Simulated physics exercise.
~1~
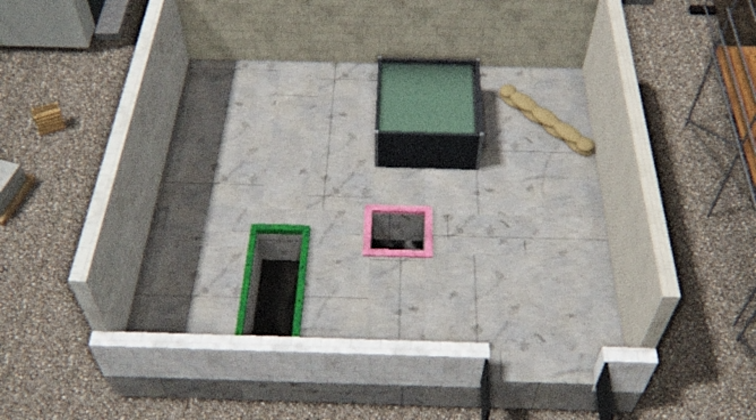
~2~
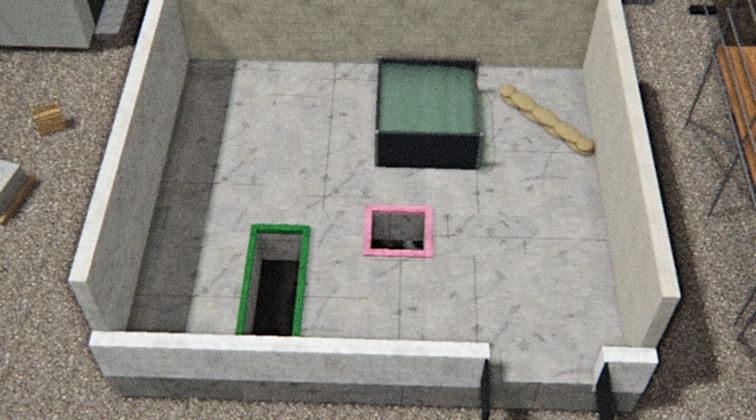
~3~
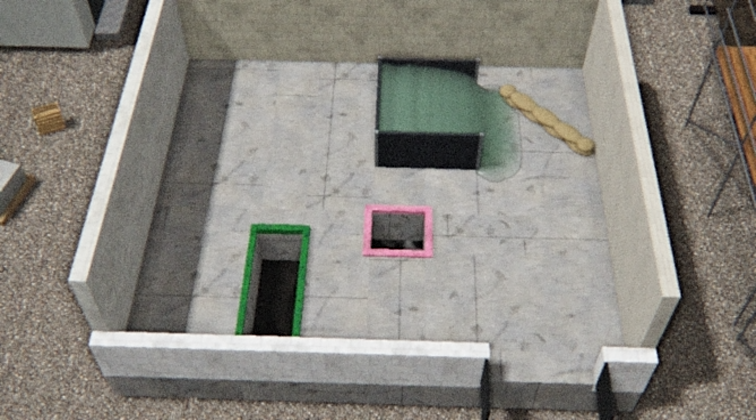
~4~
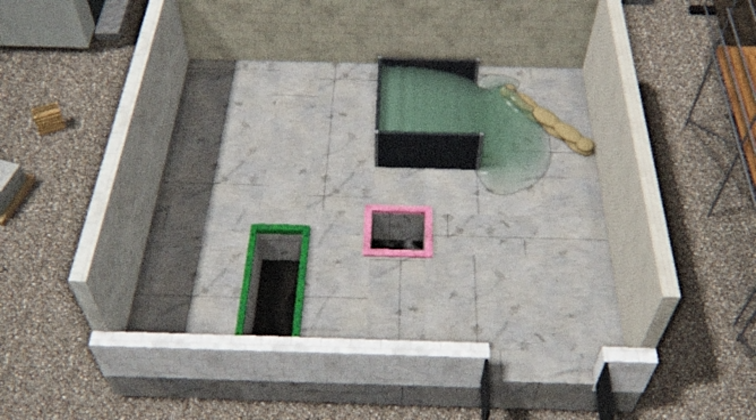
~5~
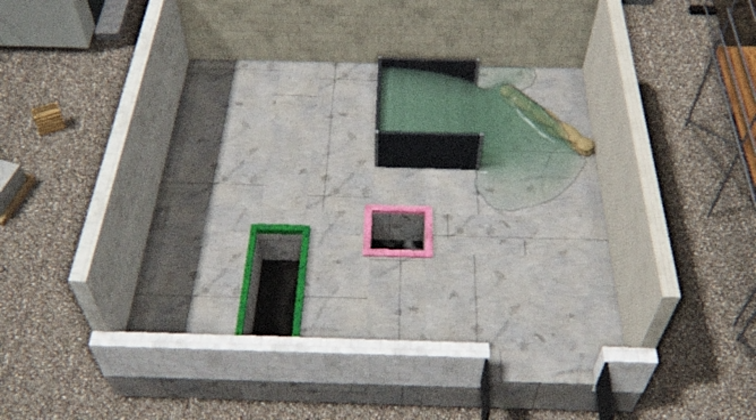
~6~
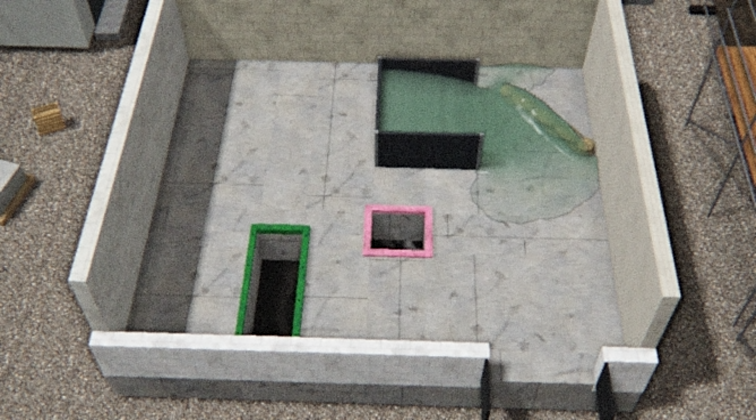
In the video, green water in a dark tank on a walled concrete slab pours out through the tank's right side, spreading across the floor and around a lumpy tan barrier, while two framed pits lie nearby.
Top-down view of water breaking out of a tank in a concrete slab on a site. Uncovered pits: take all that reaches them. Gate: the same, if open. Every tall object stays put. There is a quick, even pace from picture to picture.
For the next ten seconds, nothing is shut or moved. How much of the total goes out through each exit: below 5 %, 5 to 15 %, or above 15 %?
Final split: The gate gets above 15 %; the green pit gets below 5 %; the pink pit gets below 5 %.
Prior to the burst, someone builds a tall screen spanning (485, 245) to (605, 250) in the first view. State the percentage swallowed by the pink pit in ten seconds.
Pink: About 14 %.
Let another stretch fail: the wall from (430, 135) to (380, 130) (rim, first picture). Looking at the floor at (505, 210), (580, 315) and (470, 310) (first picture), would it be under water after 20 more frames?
The first would be still unwetted, the second drenched and the third drenched.
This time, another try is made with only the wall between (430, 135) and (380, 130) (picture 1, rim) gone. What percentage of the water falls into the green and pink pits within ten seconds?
Per cent: Green 4, pink 50.
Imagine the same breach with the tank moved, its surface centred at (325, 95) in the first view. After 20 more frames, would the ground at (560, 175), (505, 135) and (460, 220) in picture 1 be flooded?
As listed: Under water, under water, wet.
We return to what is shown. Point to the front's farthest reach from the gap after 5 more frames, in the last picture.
The front's farthest point is close to (610, 275).
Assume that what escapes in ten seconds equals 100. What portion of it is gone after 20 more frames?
My estimate is roughly 35 percent.
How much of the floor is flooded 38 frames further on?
Around 55 percent, give or take.
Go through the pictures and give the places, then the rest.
The first picture shows still water in the tank at (429, 98).
In the second picture, the front is at a hidden place, out from the gap at (475, 121).
In the third picture, the front is at (498, 89), out from the gap at (475, 122).
In the fourth picture, water pours out at (475, 123) and has run to (512, 81).
In the fifth picture, water pours out at (475, 124) and has run to (529, 69).
In the sixth picture, the front is at (599, 182), out from the gap at (475, 124).
A moment on, water covers 20 % of the floor; the gate 0 %, the green pit 0 %, the pink pit 0 %.
Next, water covers 30 % of the floor; the gate 1 %, the green pit 0 %, the pink pit 0 %.
Then, water covers 40 % of the floor; the gate 12 %, the green pit 0 %, the pink pit 0 %.
Later, water covers 55 % of the floor; the gate 27 %, the green pit 0 %, the pink pit 0 %.
In the end, water covers 85 % of the floor; the gate 35 %, the green pit 0 %, the pink pit 0 %.
